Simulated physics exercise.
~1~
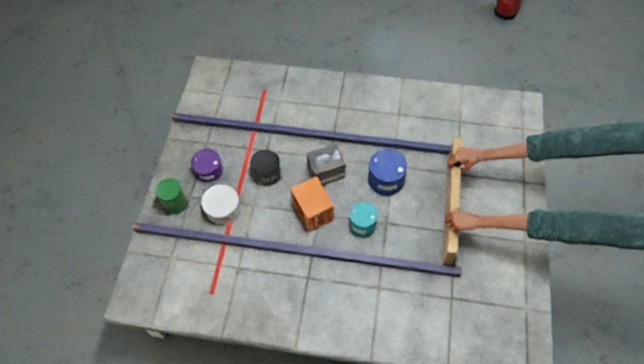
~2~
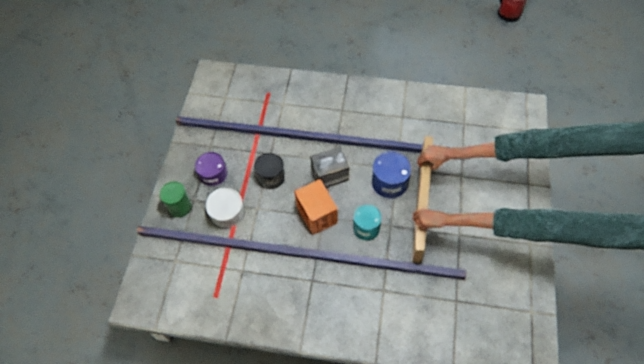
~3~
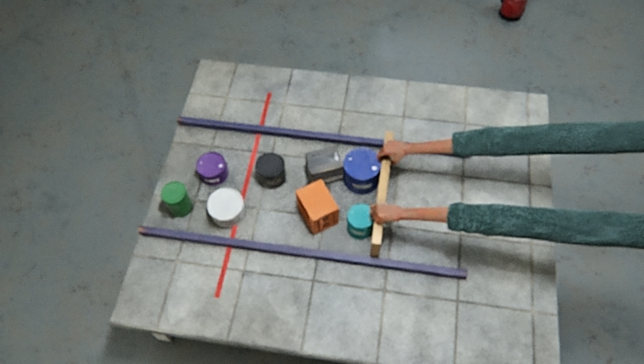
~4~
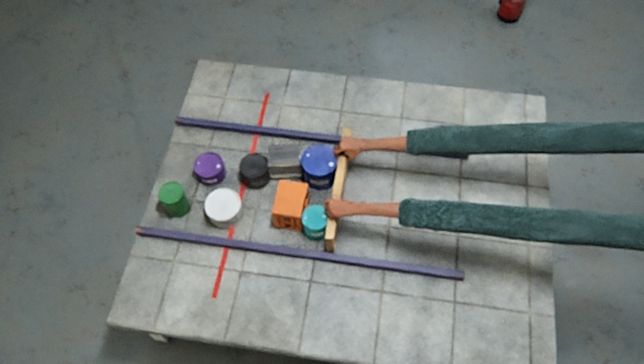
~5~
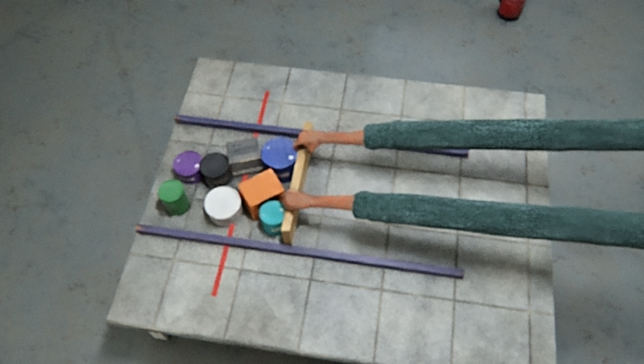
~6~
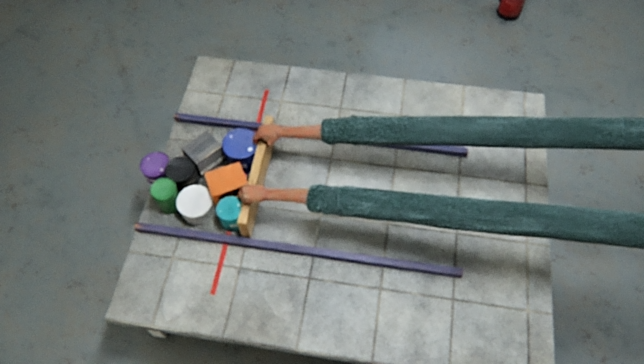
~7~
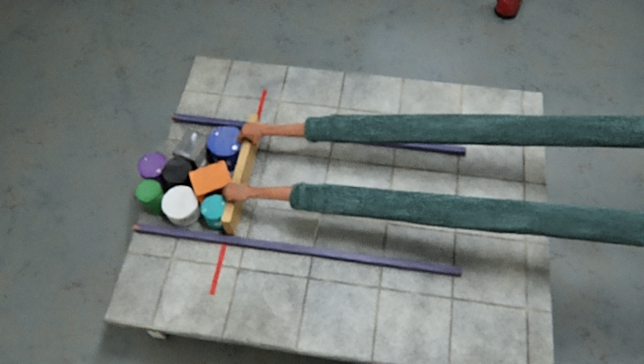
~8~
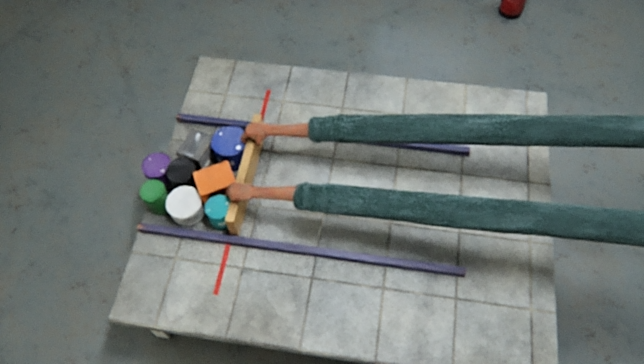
A wooden plank, pushed left by two hands between two battens, swept the blue and turquoise canisters, grey box and orange crate into the other tubs, bunching everything tightly near the platform's left edge, where it stopped with nothing fallen off.
